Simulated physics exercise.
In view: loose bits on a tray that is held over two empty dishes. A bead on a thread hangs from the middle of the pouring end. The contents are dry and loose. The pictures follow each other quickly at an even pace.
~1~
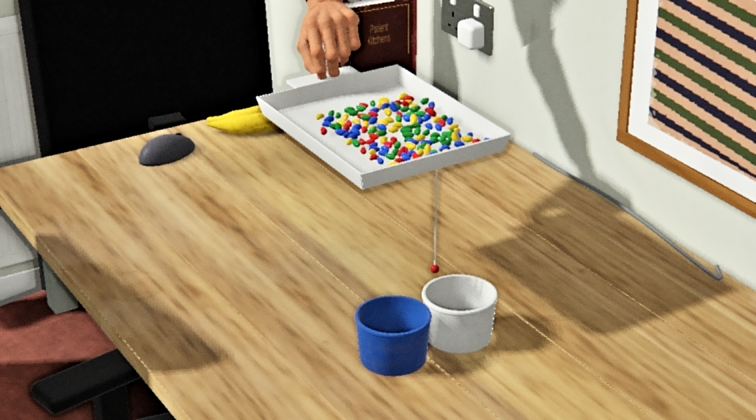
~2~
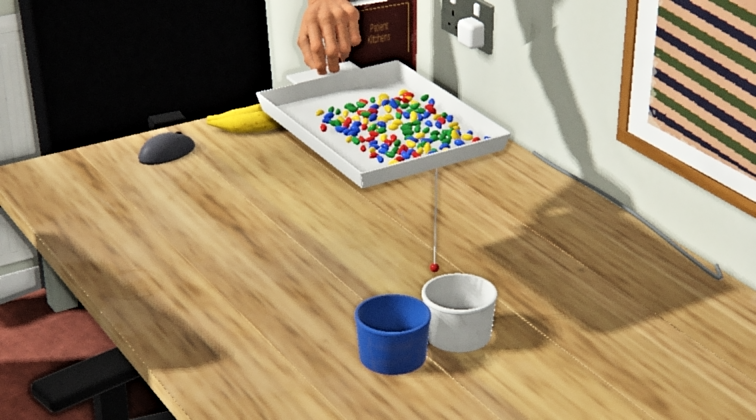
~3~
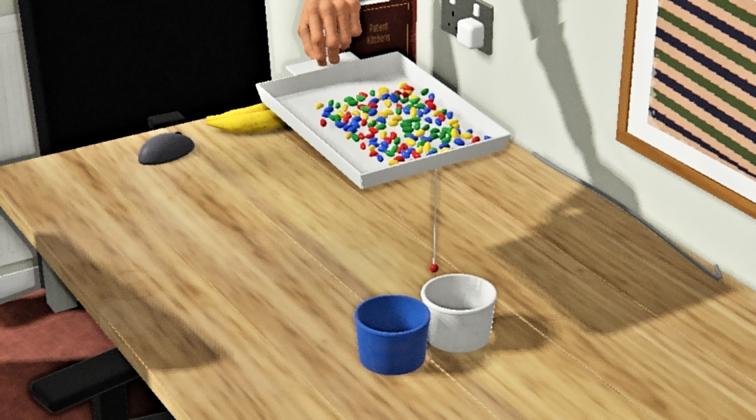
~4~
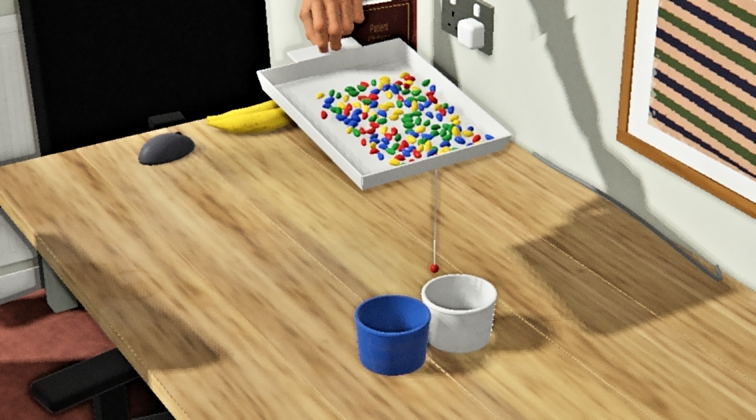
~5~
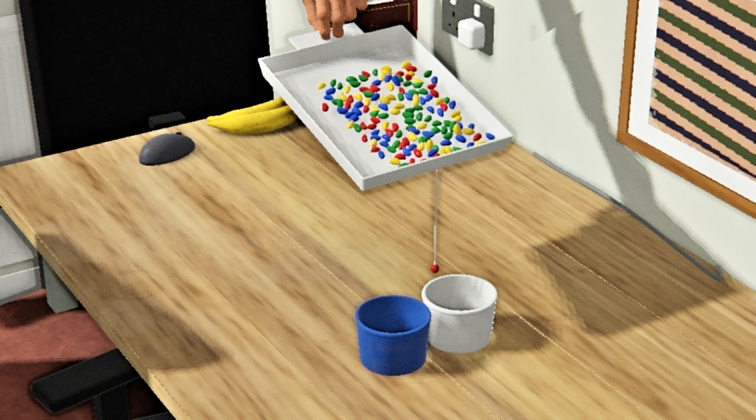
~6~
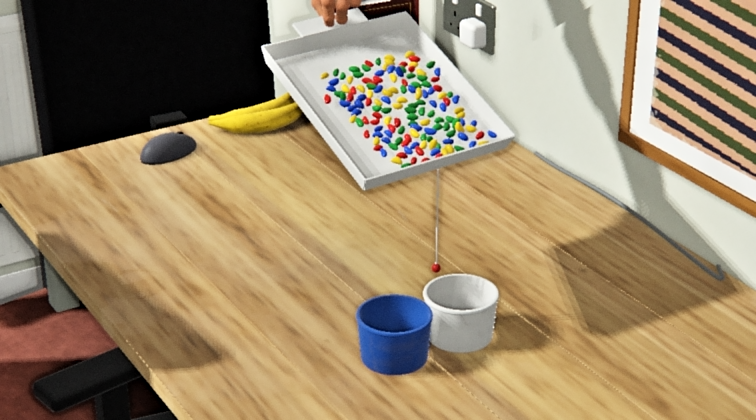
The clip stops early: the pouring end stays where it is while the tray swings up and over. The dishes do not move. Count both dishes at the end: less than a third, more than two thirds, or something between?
Caught overall: Between a third and two thirds.
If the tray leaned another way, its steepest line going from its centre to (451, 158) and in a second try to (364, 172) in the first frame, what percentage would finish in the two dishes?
The first gives 20 %, the second 40 %.
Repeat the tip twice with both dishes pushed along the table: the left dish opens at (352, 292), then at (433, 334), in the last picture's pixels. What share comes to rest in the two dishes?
Near 0 % and 40 %.
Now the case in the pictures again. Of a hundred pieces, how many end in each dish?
For the left dish some 30 %, for the right dish some 20 %.
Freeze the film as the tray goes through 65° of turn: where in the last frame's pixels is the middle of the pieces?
At about (432, 133).
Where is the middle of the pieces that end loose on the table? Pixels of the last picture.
Near (511, 376).
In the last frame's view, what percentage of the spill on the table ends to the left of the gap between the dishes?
About 10 per cent.
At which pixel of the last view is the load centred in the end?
At about (440, 348).
Shortly afterwards, tray tipped steeply; all but a few on the tray; only a few in the air.
Next, tray tipped past a quarter turn; near a quarter on the tray; a little in the left dish; only a few in the right dish; only a few outside both; near two thirds in the air.
Some moments later, tray tipped past a quarter turn; near a third in the left dish; near a quarter in the right dish; near half outside both.
In the end, tray tipped past a quarter turn; near a third in the left dish; near a quarter in the right dish; near half outside both.
